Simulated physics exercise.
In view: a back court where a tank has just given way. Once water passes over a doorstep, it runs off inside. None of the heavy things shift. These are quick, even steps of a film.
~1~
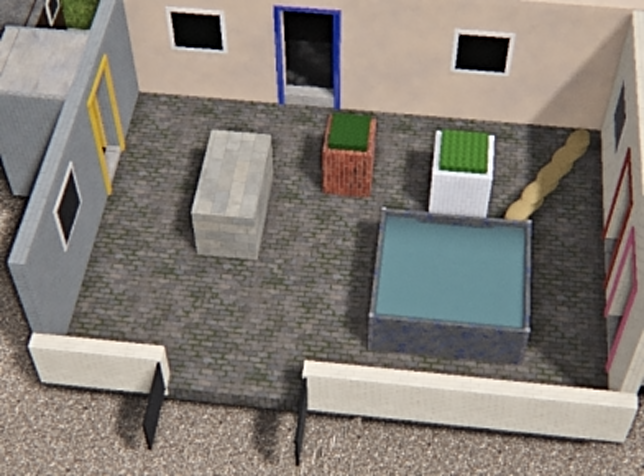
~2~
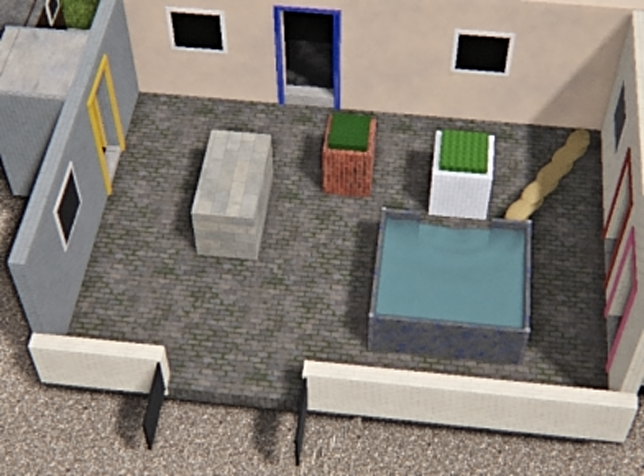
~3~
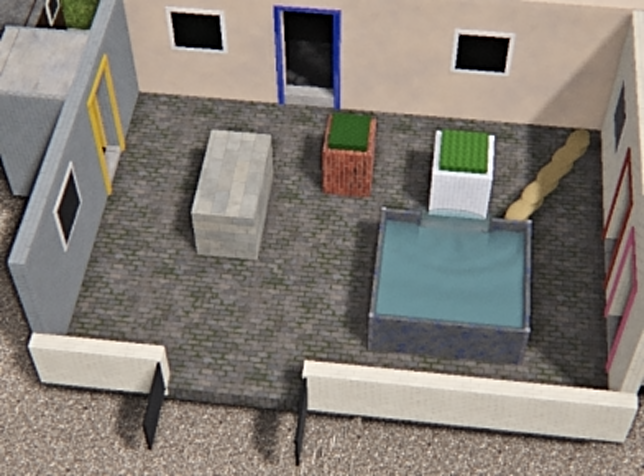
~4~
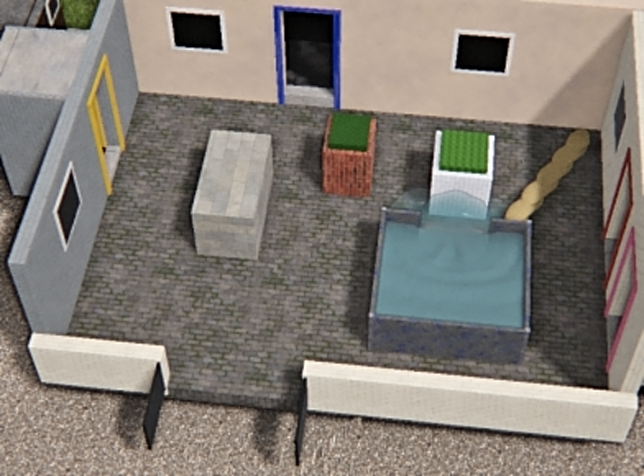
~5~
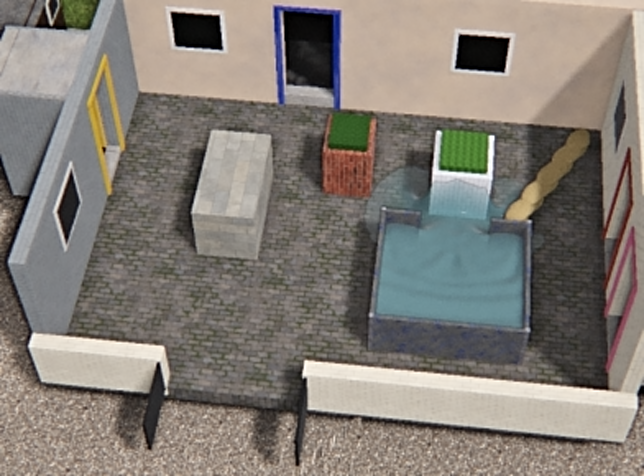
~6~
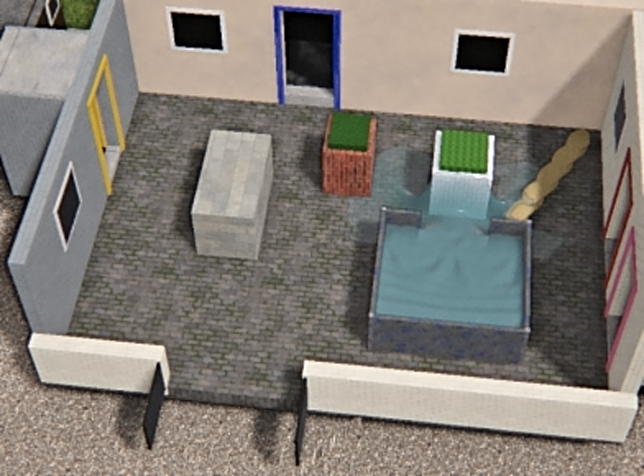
At the start, still water fills a grey tank in a walled, paved court beside a white block topped with green. Water then pours out on the tank's far side, rippling the surface, and spreads around the white block in a widening sheet across the dark paving.
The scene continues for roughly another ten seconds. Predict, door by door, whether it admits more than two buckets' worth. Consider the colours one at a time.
One by one: Blue door: Within two buckets; red door: Exceeds two buckets; yellow door: Within two buckets; pink door: Within two buckets.
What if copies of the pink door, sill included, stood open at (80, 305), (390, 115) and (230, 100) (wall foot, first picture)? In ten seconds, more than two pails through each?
Note: Door one undershoots; door two overshoots; door three undershoots.
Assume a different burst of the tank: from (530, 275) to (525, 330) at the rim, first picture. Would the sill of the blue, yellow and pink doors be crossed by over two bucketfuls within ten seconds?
Here's how it plays out: Blue door fails to reach the limit, yellow door fails to reach the limit, and pink door surpasses the limit.
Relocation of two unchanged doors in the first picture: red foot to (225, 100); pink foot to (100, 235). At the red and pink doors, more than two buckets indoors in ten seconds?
My reading: Red stays within the limit, pink stays within the limit.
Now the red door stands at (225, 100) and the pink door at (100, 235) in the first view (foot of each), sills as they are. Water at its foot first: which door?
The answer is the blue one.
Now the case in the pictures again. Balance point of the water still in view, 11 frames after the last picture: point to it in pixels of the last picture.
About (442, 257) in the last view.
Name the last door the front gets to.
It's the door marked yellow.
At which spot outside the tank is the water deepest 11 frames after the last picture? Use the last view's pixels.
That spot is close to (500, 227).
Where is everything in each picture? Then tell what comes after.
In the first frame, still water in the water tank at (452, 271).
In the second frame, water pours out on the water tank's far side and has run to a hidden place.
In the third frame, the front is at a hidden place, out from the gap on the water tank's far side.
In the fourth frame, the front is at (409, 194), out from the gap on the water tank's far side.
In the fifth frame, water pours out on the water tank's far side and has run to (405, 170).
In the sixth frame, water pours out on the water tank's far side and has run to (386, 153).
A moment on, water covers 25 % of the floor; the blue door not reached, the red door wet at the sill, nothing in, the yellow door not reached, the pink door not reached.
Next, water covers 40 % of the floor; the blue door wet at the sill, nothing in, the red door over two buckets in, the yellow door not reached, the pink door wet at the sill, nothing in.
Then, water covers 55 % of the floor; the blue door wet at the sill, nothing in, the red door far over two buckets in, the yellow door not reached, the pink door wet at the sill, nothing in.
Later, water covers 80 % of the floor; the blue door wet at the sill, nothing in, the red door far over two buckets in, the yellow door wet at the sill, nothing in, the pink door wet at the sill, nothing in.
In the end, water covers 95 % of the floor; the blue door wet at the sill, nothing in, the red door far over two buckets in, the yellow door wet at the sill, nothing in, the pink door wet at the sill, nothing in.
